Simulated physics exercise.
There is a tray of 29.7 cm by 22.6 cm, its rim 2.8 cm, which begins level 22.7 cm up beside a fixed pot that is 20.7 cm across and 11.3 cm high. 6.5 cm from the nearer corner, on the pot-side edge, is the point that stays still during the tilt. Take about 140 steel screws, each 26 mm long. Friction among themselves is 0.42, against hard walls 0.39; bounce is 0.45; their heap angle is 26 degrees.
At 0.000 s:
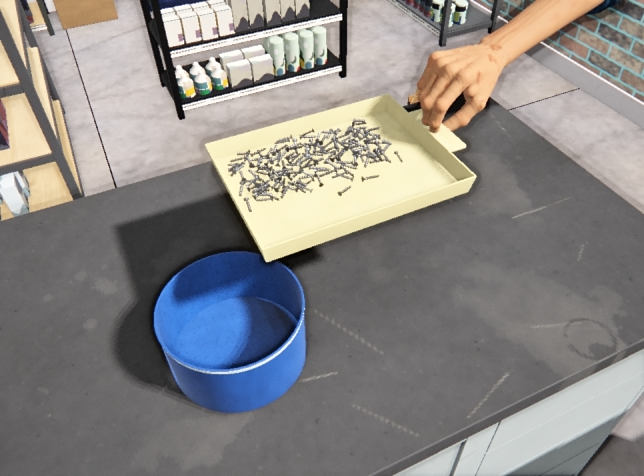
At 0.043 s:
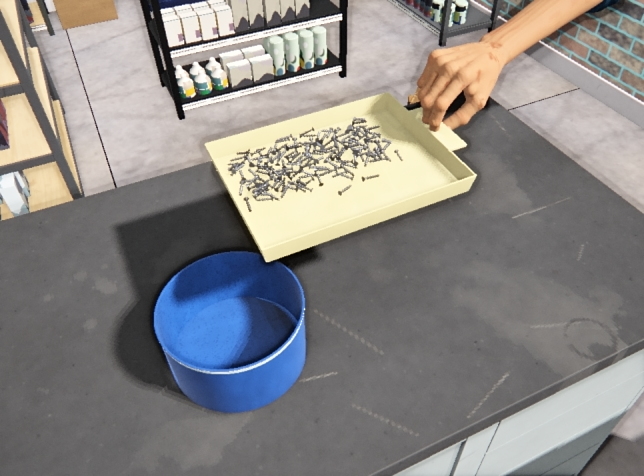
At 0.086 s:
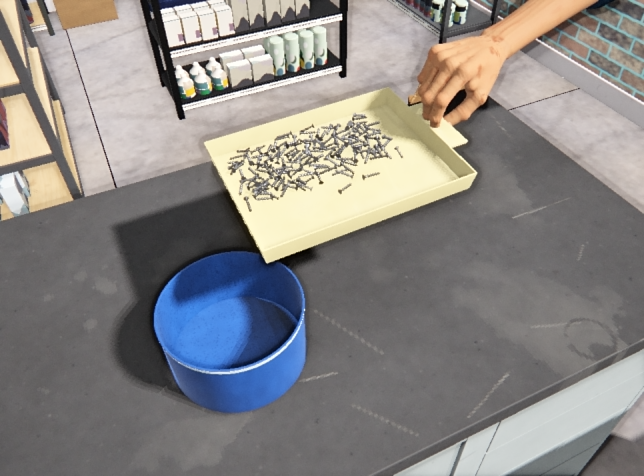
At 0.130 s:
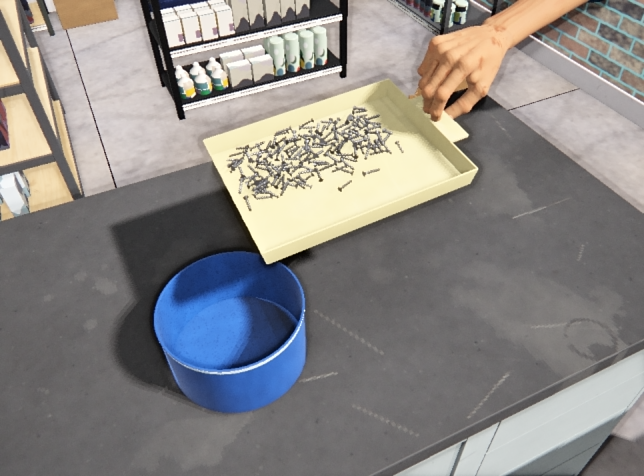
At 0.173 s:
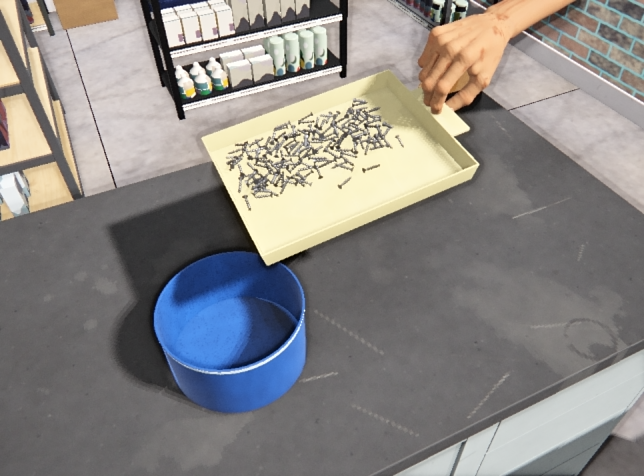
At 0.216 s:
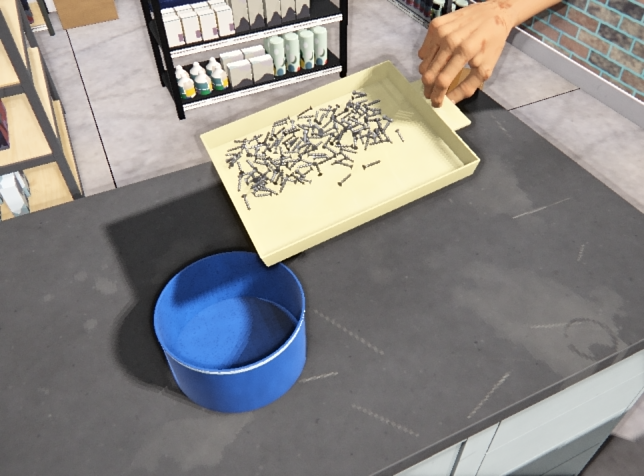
Cream tray of scattered steel screws tilting slightly as a hand grips its far edge, beside an empty blue pot on a dark countertop.
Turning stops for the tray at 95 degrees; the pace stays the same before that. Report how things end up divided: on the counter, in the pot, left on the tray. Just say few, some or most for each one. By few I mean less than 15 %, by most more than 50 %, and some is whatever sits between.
I would say counter few, pot most, left on the tray few.
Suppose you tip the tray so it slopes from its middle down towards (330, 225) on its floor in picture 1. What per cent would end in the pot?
Roughly 70 per cent.
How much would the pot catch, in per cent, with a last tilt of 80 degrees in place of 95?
In that case some 70 per cent.
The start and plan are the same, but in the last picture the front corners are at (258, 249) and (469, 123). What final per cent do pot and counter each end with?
That works out as pot 45 and counter 55.
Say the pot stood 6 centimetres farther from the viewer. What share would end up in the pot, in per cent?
It would come to roughly 20 percent.
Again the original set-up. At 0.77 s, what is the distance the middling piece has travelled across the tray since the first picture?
By then it sits near 14 cm from where it began.
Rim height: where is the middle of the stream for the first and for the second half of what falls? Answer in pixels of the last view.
It passes about (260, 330) first and (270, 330) afterwards.
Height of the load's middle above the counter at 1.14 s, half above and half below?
About 22 centimetres.
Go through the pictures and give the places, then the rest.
Tray tilt 0 degrees, front corners at (265, 246) and (471, 175); middle of the pieces at (314, 160); pot at (230, 306), in the first picture.
Tray tilt 1 degrees, front corners at (265, 246) and (471, 174); middle of the pieces at (314, 160), in the second picture.
Tray tilt 2 degrees, front corners at (265, 247) and (472, 172); middle of the pieces at (314, 157), in the third picture.
Tray tilt 5 degrees, front corners at (264, 250) and (473, 168), lowest corner left front; middle of the pieces at (314, 153), in the fourth picture.
Tray tilt 8 degrees, front corners at (264, 252) and (474, 163), lowest corner left front; middle of the pieces at (313, 149), in the fifth picture.
Tray tilt 11 degrees, front corners at (264, 254) and (475, 159), lowest corner left front; middle of the pieces at (313, 145); pot at (230, 306). The tray's pace is about 70 degrees a second, in the sixth picture.
Then, at 0.77 s, tilt 51 degrees; the tray holds 100 %, the pot 0 %.
After 1.14 s, tilt 77 degrees; the tray holds 85 %, the pot 10 %.
Then, at 1.60 s, tilt 95 degrees; the tray holds 15 %, the pot 75 %.
In the end, at 2.4 s, counter 5 %, pot 90 %, tray 10 %.
